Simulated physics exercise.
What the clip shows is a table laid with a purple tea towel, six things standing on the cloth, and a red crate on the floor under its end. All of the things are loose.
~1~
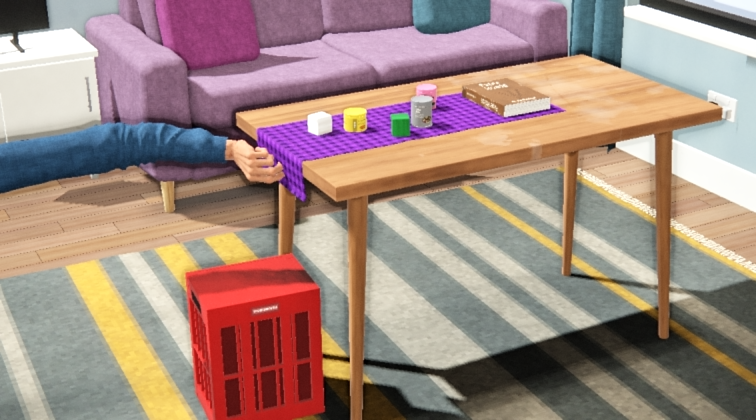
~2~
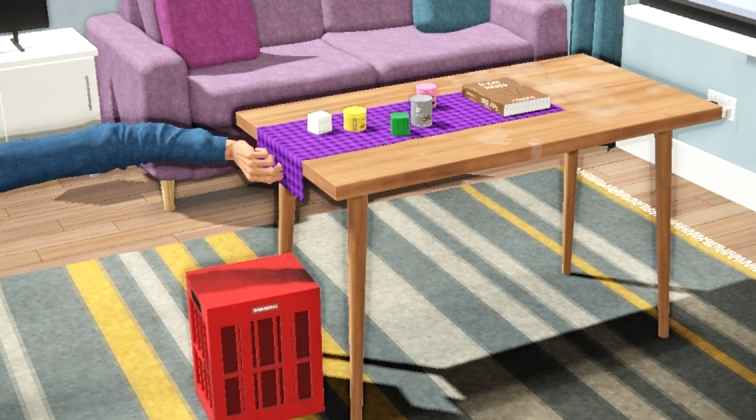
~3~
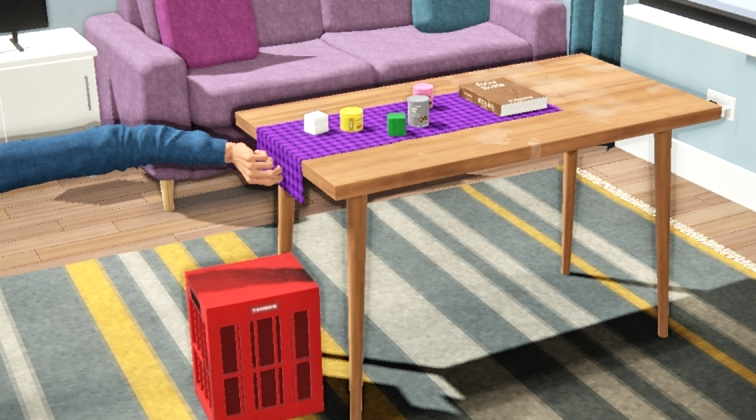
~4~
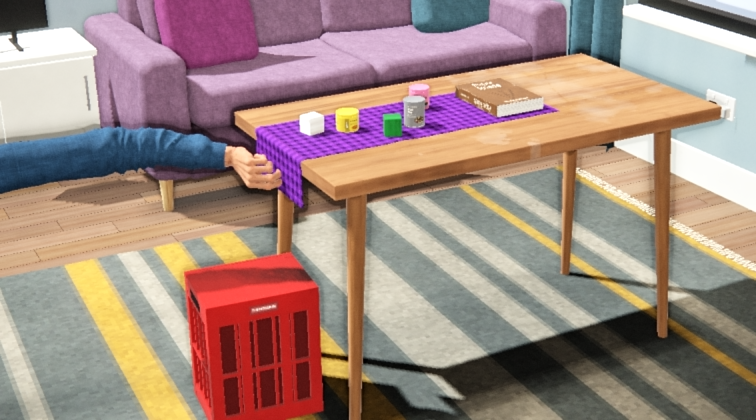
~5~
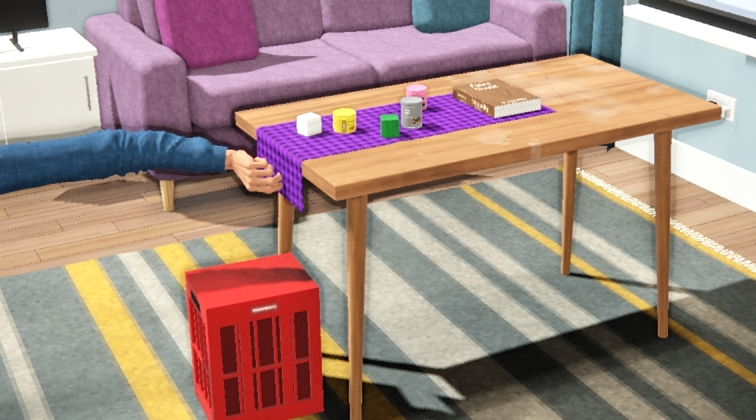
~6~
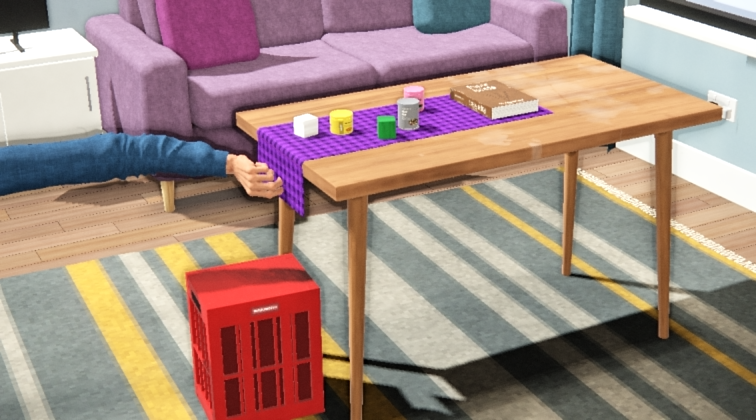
A hand in a blue sleeve held the end of a purple cloth on a wooden table and slowly pulled it down a little, drawing the small blocks, pots and book slightly left with it.
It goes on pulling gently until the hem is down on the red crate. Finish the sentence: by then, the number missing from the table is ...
... two.
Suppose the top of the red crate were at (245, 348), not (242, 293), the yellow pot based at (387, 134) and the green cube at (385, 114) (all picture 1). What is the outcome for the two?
The yellow pot does not stay aboard, and the green cube does not stay aboard.
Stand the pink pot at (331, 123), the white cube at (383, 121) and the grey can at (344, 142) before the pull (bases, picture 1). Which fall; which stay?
Record - pink pot lost; white cube retained; grey can lost.
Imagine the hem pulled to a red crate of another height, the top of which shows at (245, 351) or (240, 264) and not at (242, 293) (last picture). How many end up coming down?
4 and 1.
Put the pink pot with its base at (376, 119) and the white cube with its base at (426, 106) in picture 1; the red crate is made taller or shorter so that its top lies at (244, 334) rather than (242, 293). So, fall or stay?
Pink pot: Lost; white cube: Safe.
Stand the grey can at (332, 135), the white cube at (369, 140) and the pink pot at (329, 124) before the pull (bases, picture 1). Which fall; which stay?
Grey can - leaves the top, white cube - leaves the top, pink pot - leaves the top.
Soon after, hem near (281, 237); white cube gone.
Then, hem on the crate; white cube and yellow pot gone.
At rest, hem on the crate; white cube and yellow pot gone. The count of fallen things is two.
